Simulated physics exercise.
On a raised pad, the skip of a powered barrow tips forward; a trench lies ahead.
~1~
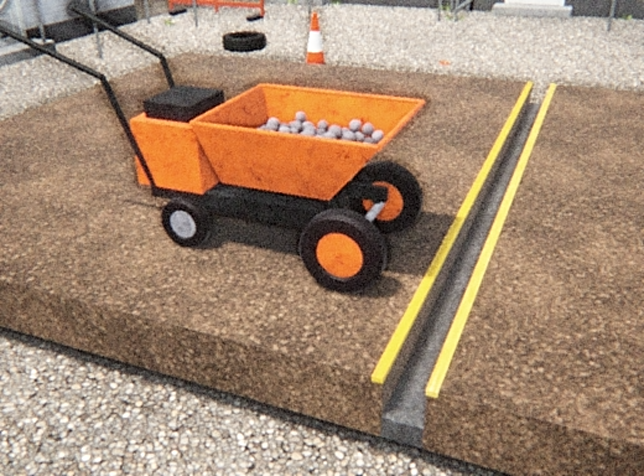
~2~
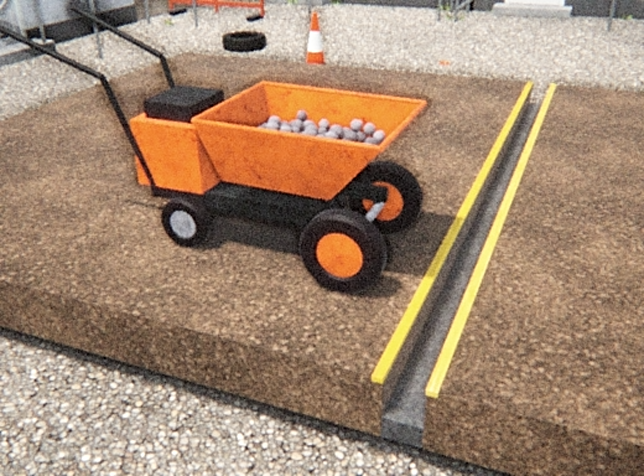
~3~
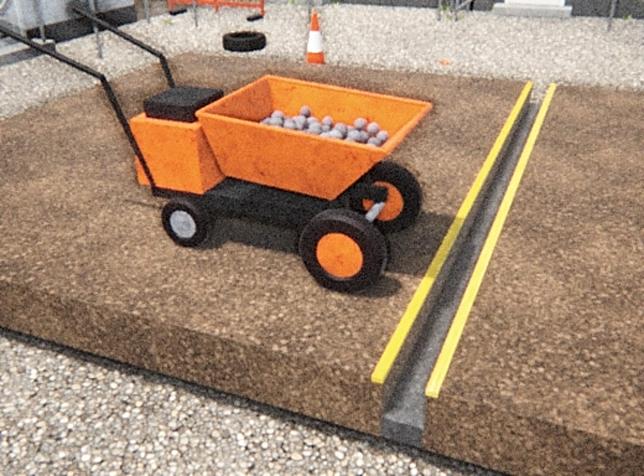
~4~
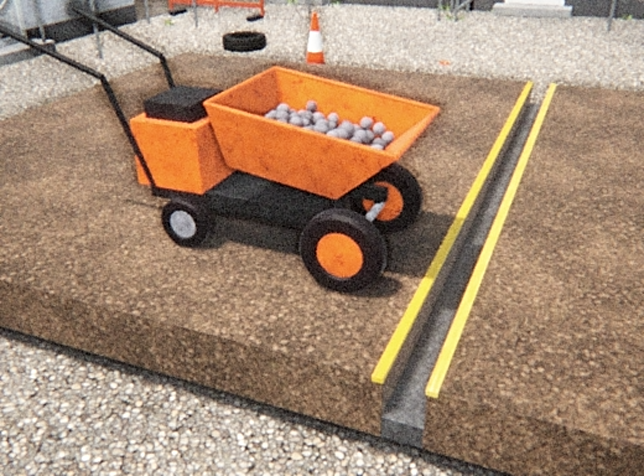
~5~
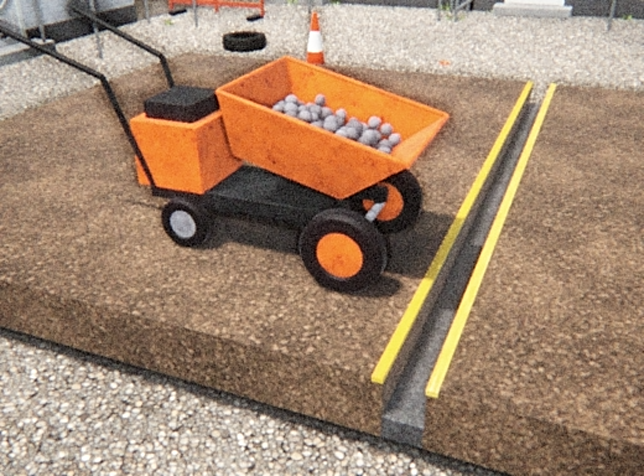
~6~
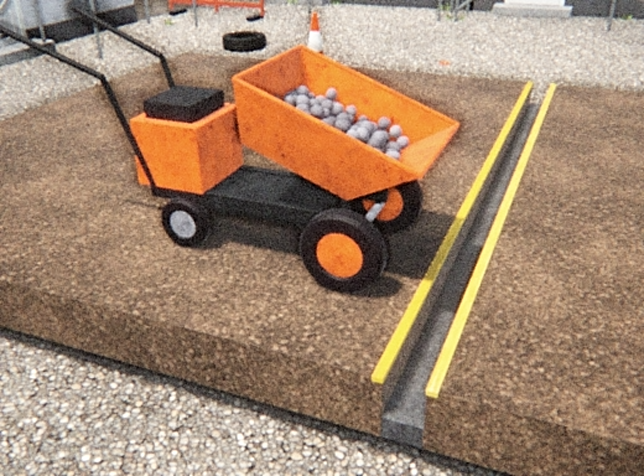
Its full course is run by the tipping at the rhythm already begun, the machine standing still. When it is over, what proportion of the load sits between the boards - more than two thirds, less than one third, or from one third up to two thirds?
Less than one third sits between them.
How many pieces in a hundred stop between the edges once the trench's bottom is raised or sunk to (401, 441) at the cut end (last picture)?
That would give roughly 0 percent.
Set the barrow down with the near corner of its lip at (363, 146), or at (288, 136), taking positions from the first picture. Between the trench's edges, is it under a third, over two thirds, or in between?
First: Under a third; second: In the middle band.
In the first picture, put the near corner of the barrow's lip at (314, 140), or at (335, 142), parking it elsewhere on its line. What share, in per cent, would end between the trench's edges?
Around 80 % the first time and around 60 % the second.
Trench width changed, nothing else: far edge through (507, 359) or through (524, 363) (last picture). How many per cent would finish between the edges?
The share would be 80 % first and 90 % second.
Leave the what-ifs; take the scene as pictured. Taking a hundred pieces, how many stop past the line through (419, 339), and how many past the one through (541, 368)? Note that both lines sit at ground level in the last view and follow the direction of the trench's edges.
Result, first then second: 90 %, 20 %.
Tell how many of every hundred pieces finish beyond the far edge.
My estimate is close to 90 in a hundred.
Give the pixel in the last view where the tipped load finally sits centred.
The centre ends up roughly at (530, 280).
Shortly afterwards, skip tipped steeply; the whole lot in the skip.
Next, skip tipped right over; near half in the skip; near half beyond it; only a few falling.
Some moments later, skip tipped right over; a little in the skip; only a few in or heaped over the trench; all but a few beyond it.
In the end, skip tipped right over; a little in the skip; only a few in or heaped over the trench; all but a few beyond it.
